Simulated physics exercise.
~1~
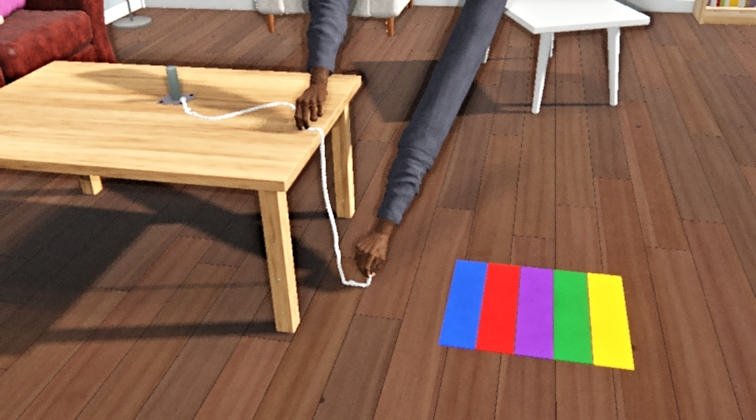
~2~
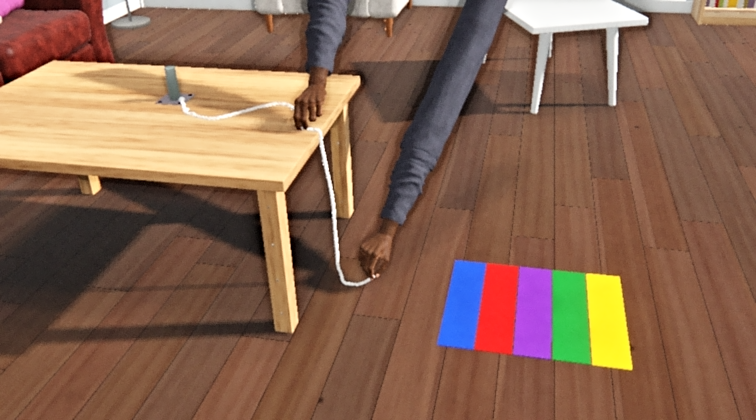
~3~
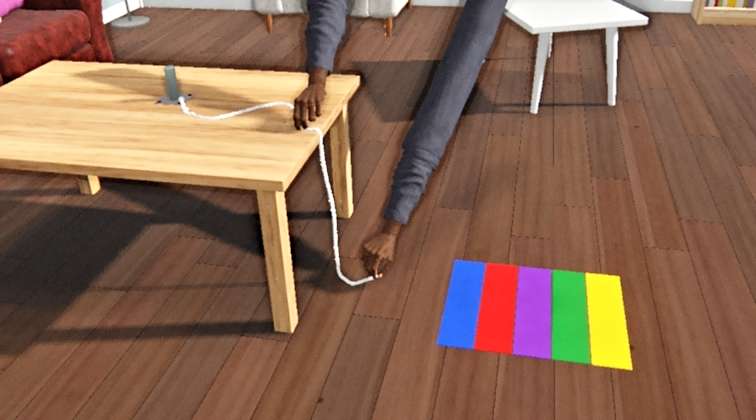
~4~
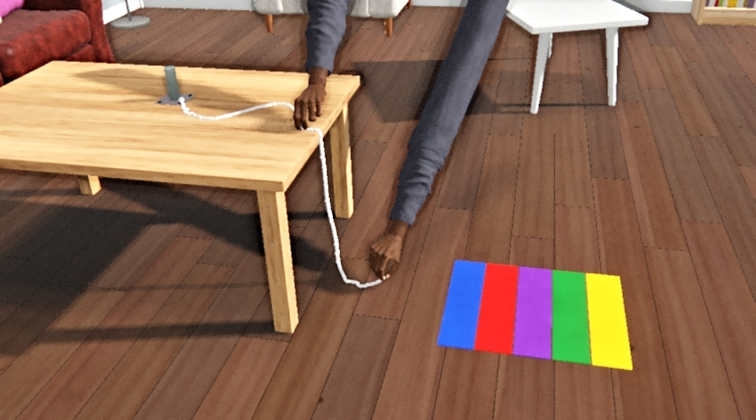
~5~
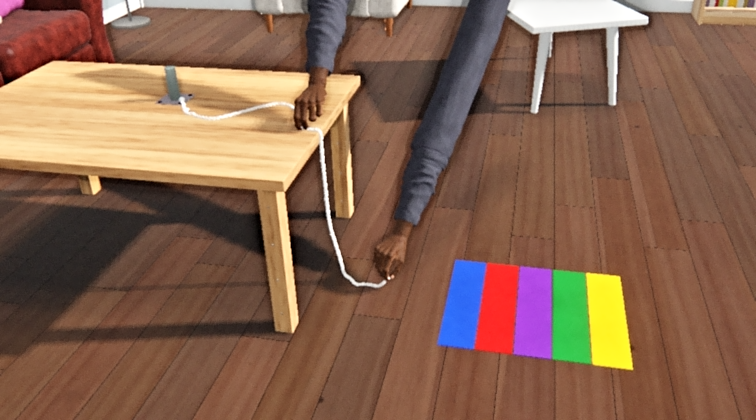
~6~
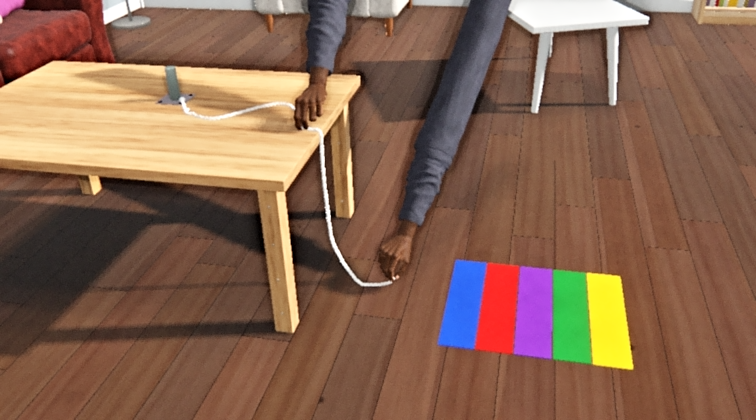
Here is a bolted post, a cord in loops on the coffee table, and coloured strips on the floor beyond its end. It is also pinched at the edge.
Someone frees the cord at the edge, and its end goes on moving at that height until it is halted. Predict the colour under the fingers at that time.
The green one.
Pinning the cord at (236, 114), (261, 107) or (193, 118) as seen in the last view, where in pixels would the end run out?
In order of the tries: About (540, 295), about (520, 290), about (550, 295).
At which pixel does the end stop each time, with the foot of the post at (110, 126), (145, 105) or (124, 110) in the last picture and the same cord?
The three places are (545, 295), (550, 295) and (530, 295), in that order.
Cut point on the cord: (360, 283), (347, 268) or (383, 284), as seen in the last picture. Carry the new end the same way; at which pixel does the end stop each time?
Case by case: (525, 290), (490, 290) and (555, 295).
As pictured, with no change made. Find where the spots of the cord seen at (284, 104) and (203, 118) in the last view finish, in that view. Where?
They end up around (313, 121) and around (237, 108).
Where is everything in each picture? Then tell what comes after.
End (370, 275); blue (460, 330); red (496, 334); purple (534, 339); green (573, 343); yellow (612, 348), in the first frame.
End (374, 276); cord through (188, 110) (240, 113) (295, 110) (320, 136) (333, 205) (338, 264), in the second frame.
End (377, 276), in the third frame.
End (384, 277); cord through (188, 110) (239, 113) (295, 110) (320, 136) (328, 205) (339, 264), in the fourth frame.
End (389, 278), in the fifth frame.
End (393, 278); cord through (188, 110) (240, 113) (296, 110) (320, 135) (327, 205) (343, 263), in the sixth frame.
Soon after, end near (506, 290); over red.
Then, end near (550, 295); over purple.
At full stretch, end near (576, 298); over green. The green one.
